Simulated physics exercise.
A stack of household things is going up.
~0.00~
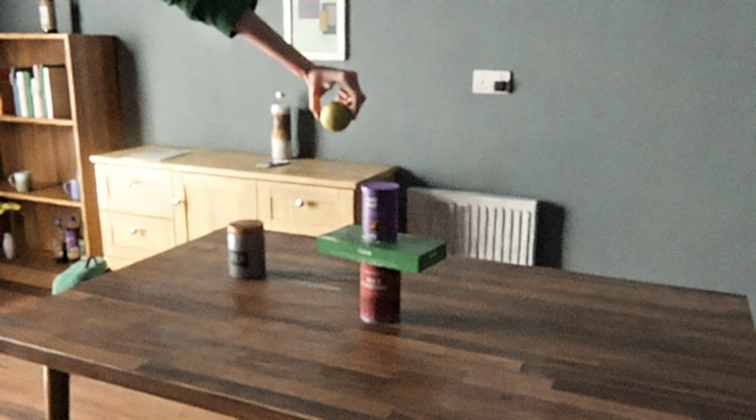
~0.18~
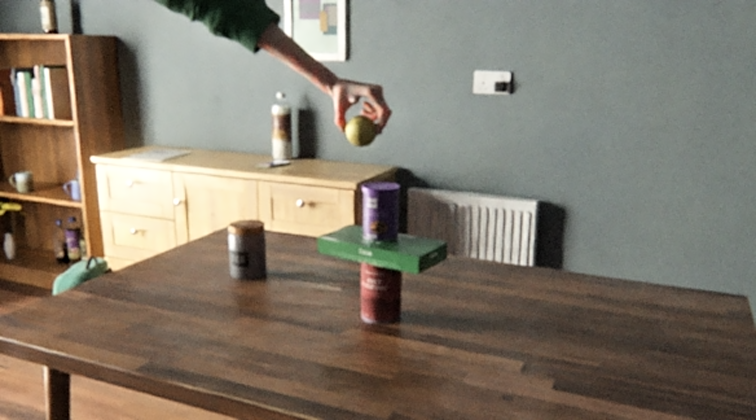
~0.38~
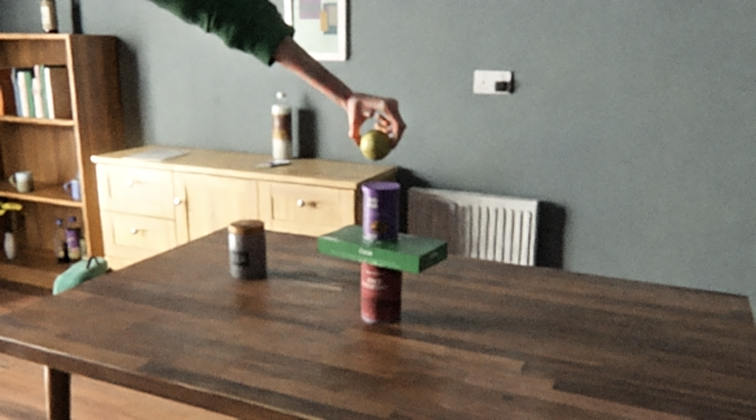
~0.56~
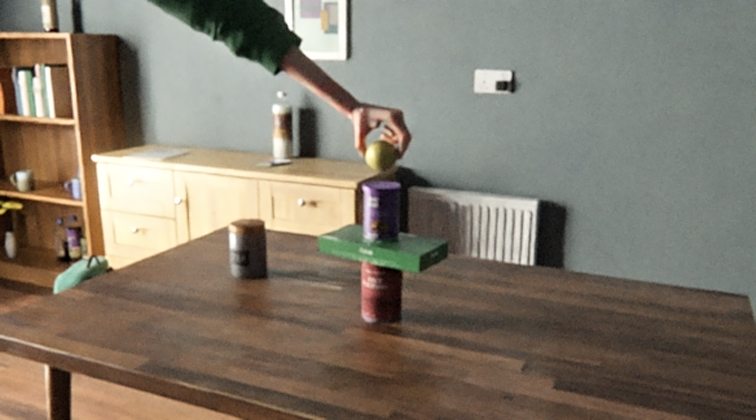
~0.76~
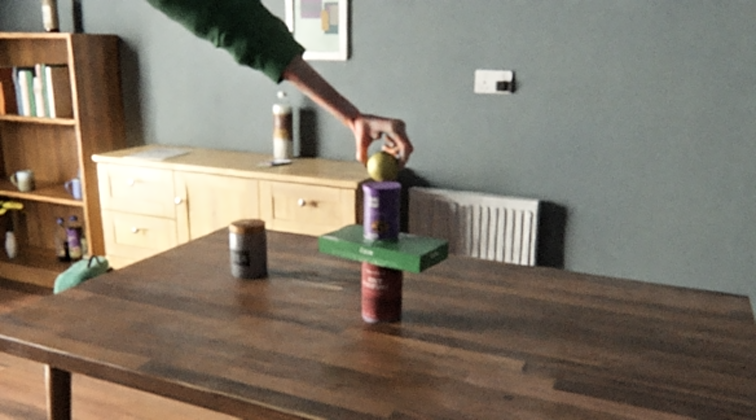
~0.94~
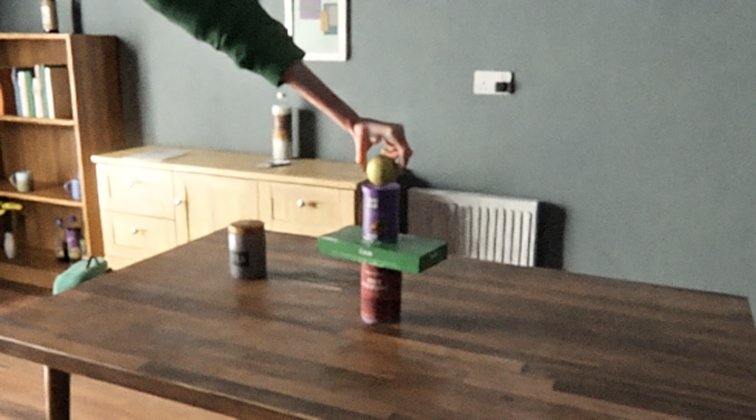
On a wooden table, a hand lowers a yellow lemon onto a stacked purple tin.
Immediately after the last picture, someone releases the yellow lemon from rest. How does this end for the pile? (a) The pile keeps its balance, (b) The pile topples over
a, the pile keeps its balance.
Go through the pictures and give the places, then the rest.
In the first picture, on its way; yellow lemon (336, 117); grey jar (247, 248).
In the second picture, on its way; yellow lemon (362, 131); red tin (381, 286).
In the third picture, on its way; yellow lemon (377, 145); grey jar (248, 249).
In the fourth picture, on its way; yellow lemon (382, 155); red tin (382, 285).
In the fifth picture, on its way; yellow lemon (384, 166); grey jar (249, 248).
In the sixth picture, set down, still held; yellow lemon (383, 171); red tin (382, 286).
After 1.14 s, no change.
After 1.64 s, yellow lemon resting near (383, 171).
In the end (2.0 s), all 5 unmoved. At the end, from the last picture's camera, yellow lemon near (383, 171). The pile stays up.
